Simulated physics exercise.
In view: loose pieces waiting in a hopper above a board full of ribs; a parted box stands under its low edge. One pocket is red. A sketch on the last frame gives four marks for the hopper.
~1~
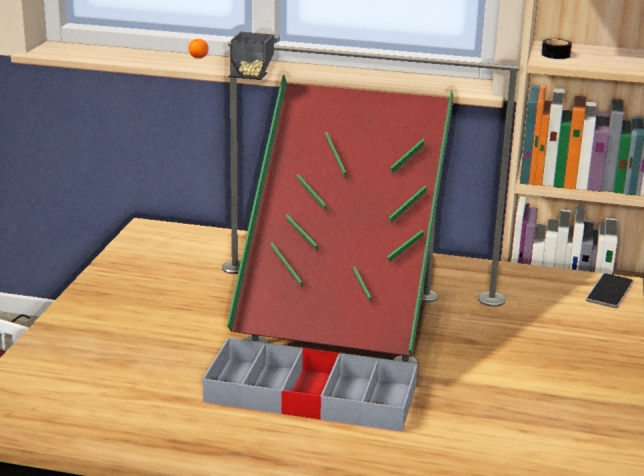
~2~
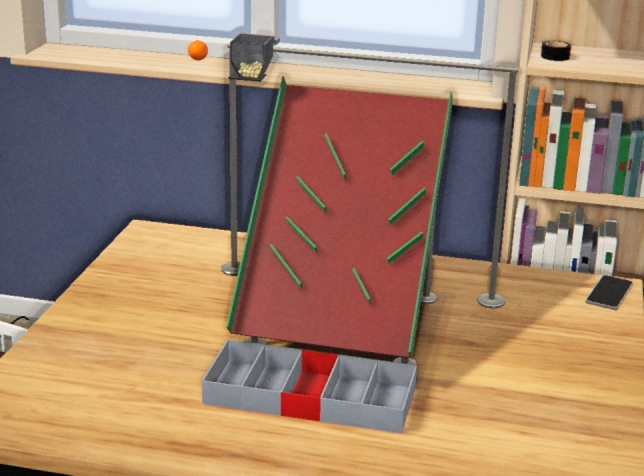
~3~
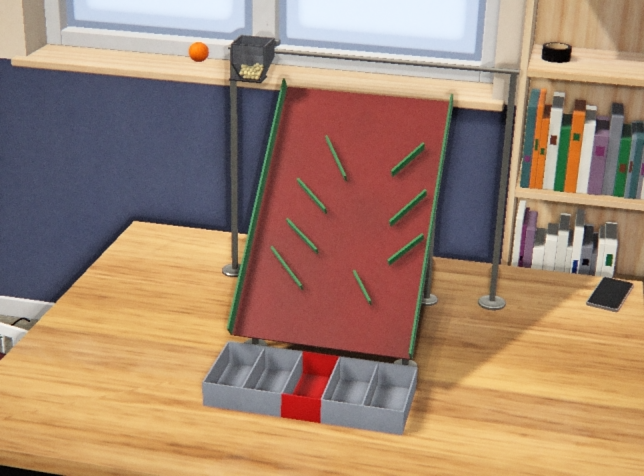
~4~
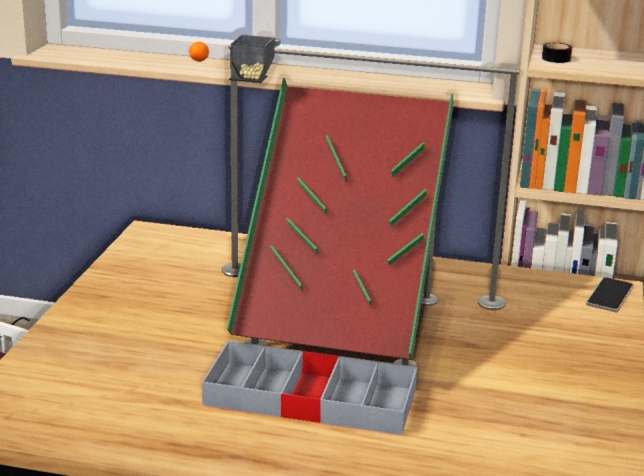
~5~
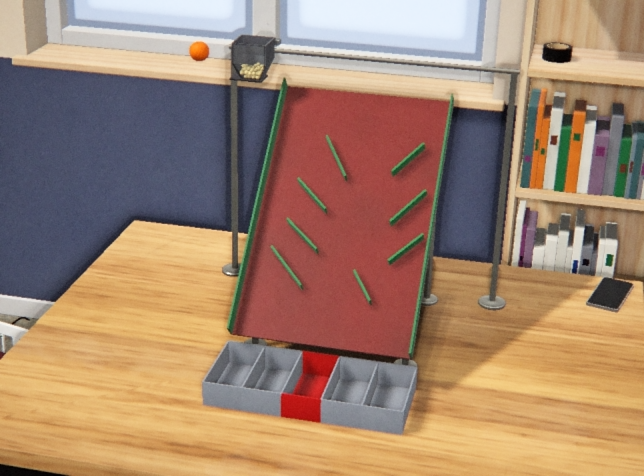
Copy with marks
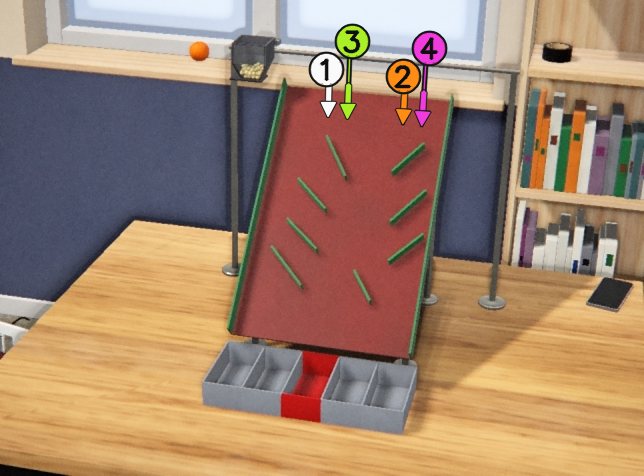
On a wooden desk by a window, a tilted red board with green ribs stands above a grey divided box with one red pocket, while a small dark hopper holds pale pieces near an orange ball; nothing visibly moves.
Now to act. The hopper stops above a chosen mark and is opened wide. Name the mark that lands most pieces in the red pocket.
Mark 2 does it best.
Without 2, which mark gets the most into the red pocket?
4.
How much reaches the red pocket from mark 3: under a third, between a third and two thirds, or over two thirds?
Mark 3 gives under a third.
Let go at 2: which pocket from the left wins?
The third.
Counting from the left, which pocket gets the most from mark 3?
The fifth from the left.
On the marked copy, mark 1 meets the board at (328, 111); mark 2 meets the board at (403, 118); mark 3 meets the board at (347, 113); mark 4 meets the board at (422, 120).
For mark 1, a small share in the red pocket, the bulk in other pockets.
For mark 2, close to two thirds in the red pocket, close to a quarter in other pockets, a small share outside the box.
For mark 3, none at all in the red pocket, all but a few in other pockets, only a few outside the box.
For mark 4, close to a third in the red pocket, close to half in other pockets, a small share outside the box.
